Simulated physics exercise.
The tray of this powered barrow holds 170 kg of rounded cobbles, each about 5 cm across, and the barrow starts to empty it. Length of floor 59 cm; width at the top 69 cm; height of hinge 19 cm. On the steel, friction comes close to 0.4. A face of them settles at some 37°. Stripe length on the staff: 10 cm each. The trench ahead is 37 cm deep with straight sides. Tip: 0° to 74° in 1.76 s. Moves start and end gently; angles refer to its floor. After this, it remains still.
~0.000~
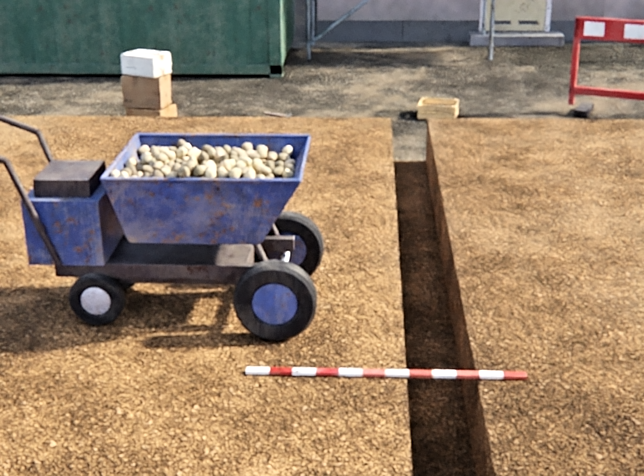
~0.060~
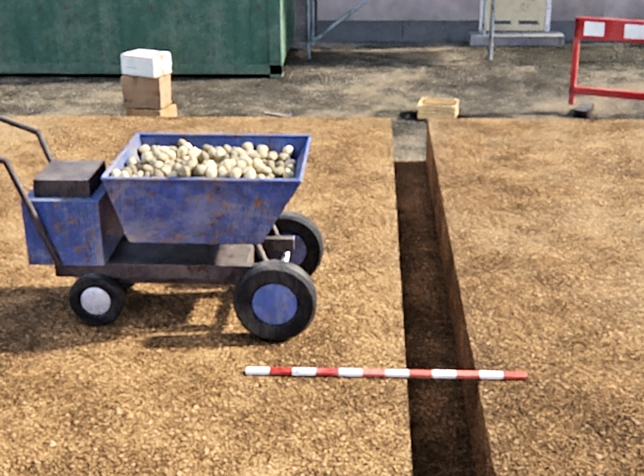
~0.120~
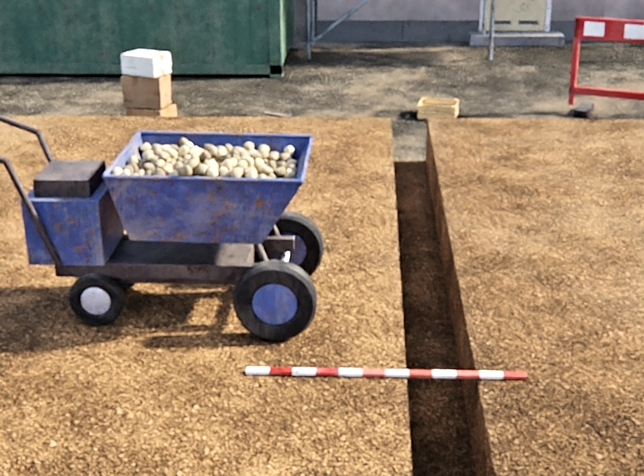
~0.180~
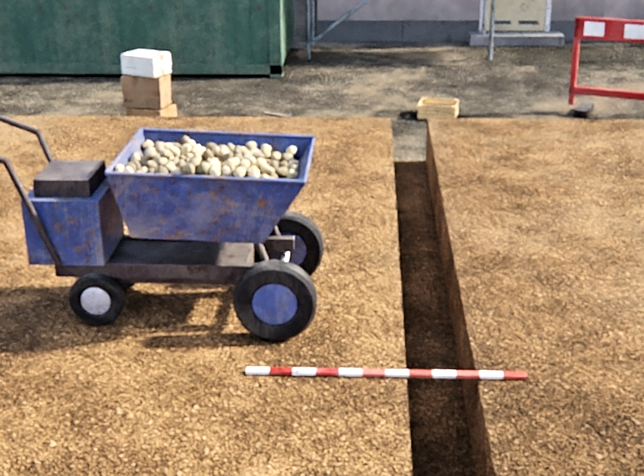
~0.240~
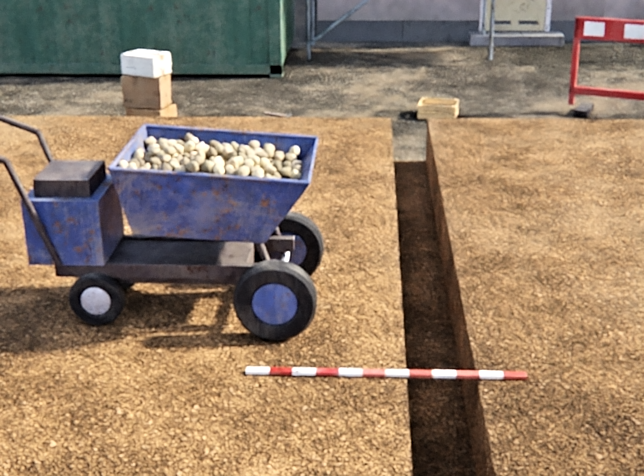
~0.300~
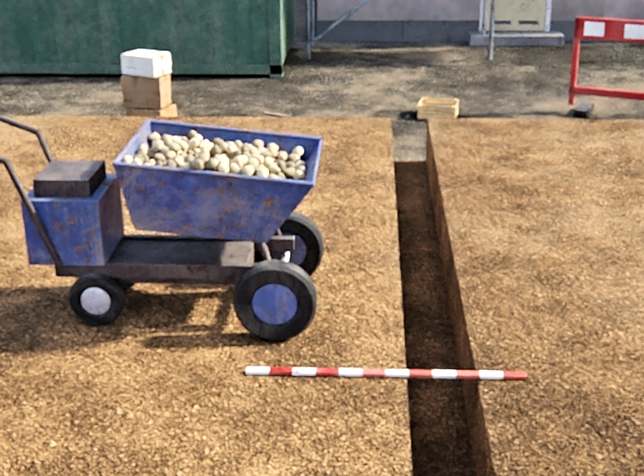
The footage shows a blue powered barrow loaded with pale rounded stones standing left of a narrow trench, a red-and-white staff lying across it, while the tray slowly tilts slightly, its rear end rising as the wheels stay still.
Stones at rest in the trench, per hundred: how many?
Approx. 83 %.
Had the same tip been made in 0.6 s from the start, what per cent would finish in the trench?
Roughly 45 per cent.
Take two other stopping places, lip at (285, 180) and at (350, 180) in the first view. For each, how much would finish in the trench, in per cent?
Roughly 95 in a hundred from the first, 40 in a hundred from the second.
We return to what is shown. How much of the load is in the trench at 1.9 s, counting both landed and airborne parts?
Close to 35 per cent has got there by then.
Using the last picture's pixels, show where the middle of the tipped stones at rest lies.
Their middle ends up near (438, 347).
After 1.3 s the floor is at 62°; 98 % in the tray, 2 % in the trench; the foremost stones are at (429, 270).
After 1.9 s the floor is at 74°; 51 % in the tray, 36 % in the trench, 12 % past the trench; the foremost stones are at (554, 322).
After 2.2 s the floor is at 74°; 29 % in the tray, 54 % in the trench, 17 % past the trench; the foremost stones are at (626, 331).
After 4.2 s the floor is at 74°; 0 % in the tray, 83 % in the trench, 17 % past the trench; the foremost stones are past the picture's edge.
